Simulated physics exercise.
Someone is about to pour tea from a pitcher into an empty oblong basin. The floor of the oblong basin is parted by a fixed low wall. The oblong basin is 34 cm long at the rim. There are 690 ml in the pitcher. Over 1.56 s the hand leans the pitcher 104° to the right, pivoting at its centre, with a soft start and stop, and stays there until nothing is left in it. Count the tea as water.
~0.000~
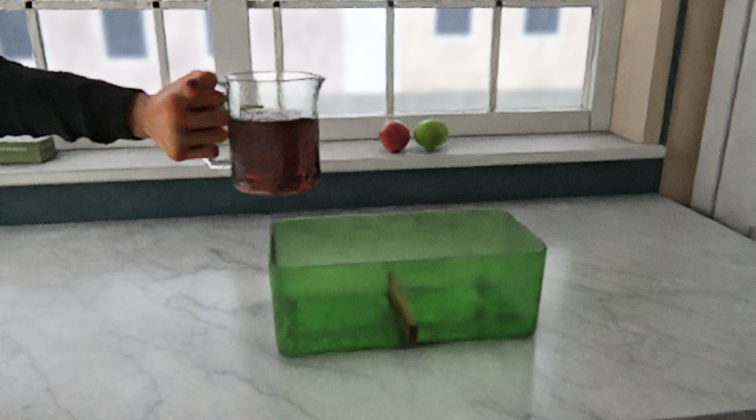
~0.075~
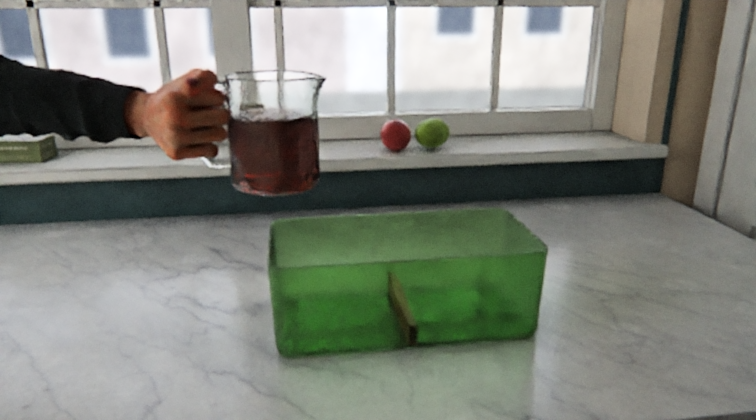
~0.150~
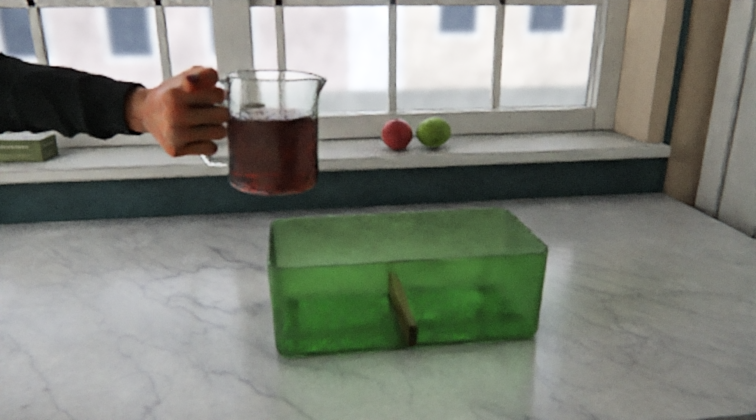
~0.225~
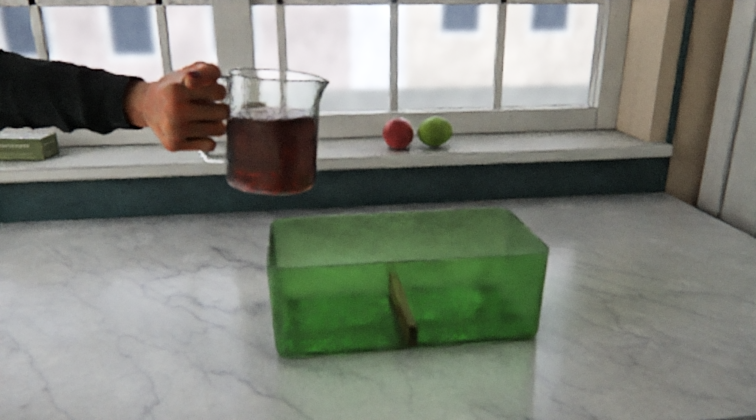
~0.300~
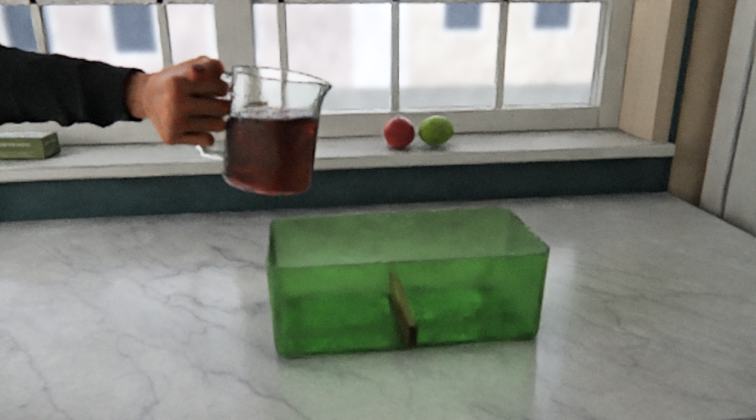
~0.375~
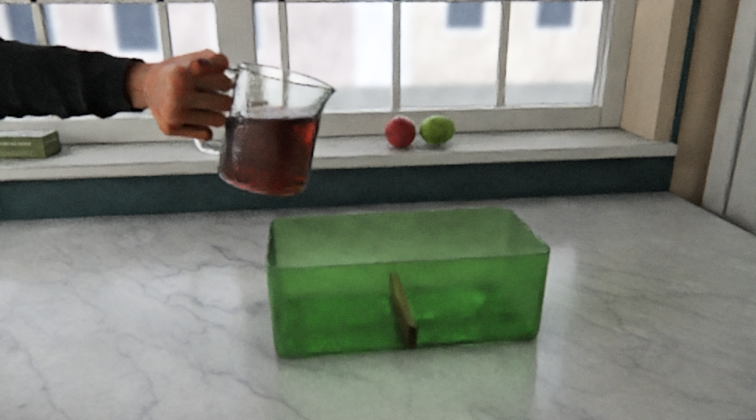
A hand holding a glass pitcher of reddish-brown tea slowly tilts it to the right above a green oblong basin.
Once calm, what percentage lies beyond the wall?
The far part has some 42 per cent.
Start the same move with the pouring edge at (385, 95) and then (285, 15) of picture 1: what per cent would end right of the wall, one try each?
First 95, then 15 per cent.
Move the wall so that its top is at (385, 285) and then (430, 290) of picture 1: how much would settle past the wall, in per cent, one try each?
First 70, then 10 per cent.
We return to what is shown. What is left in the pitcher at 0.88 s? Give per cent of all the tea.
Some 94 per cent.
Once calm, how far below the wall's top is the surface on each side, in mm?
Left about 14 mm, right about 18 mm.
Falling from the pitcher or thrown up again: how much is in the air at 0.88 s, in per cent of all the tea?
Near 5 in a hundred.
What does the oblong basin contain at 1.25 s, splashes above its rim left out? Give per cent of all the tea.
Some 36 per cent.
By 0.88 s the tilt is 62° and 95 per cent is still to pour, 0 is left of the wall and 0 right of it.
By 1.25 s the tilt is 94° and 43 per cent is still to pour, 15 is left of the wall and 22 right of it.
By 1.64 s the tilt is 104° and 5 per cent is still to pour, 50 is left of the wall and 40 right of it.
By 2.06 s the tilt is 104° and 0 per cent is still to pour, 57 is left of the wall and 42 right of it.
At rest 57 per cent lies left of the wall, 42 right of it and 1 outside.
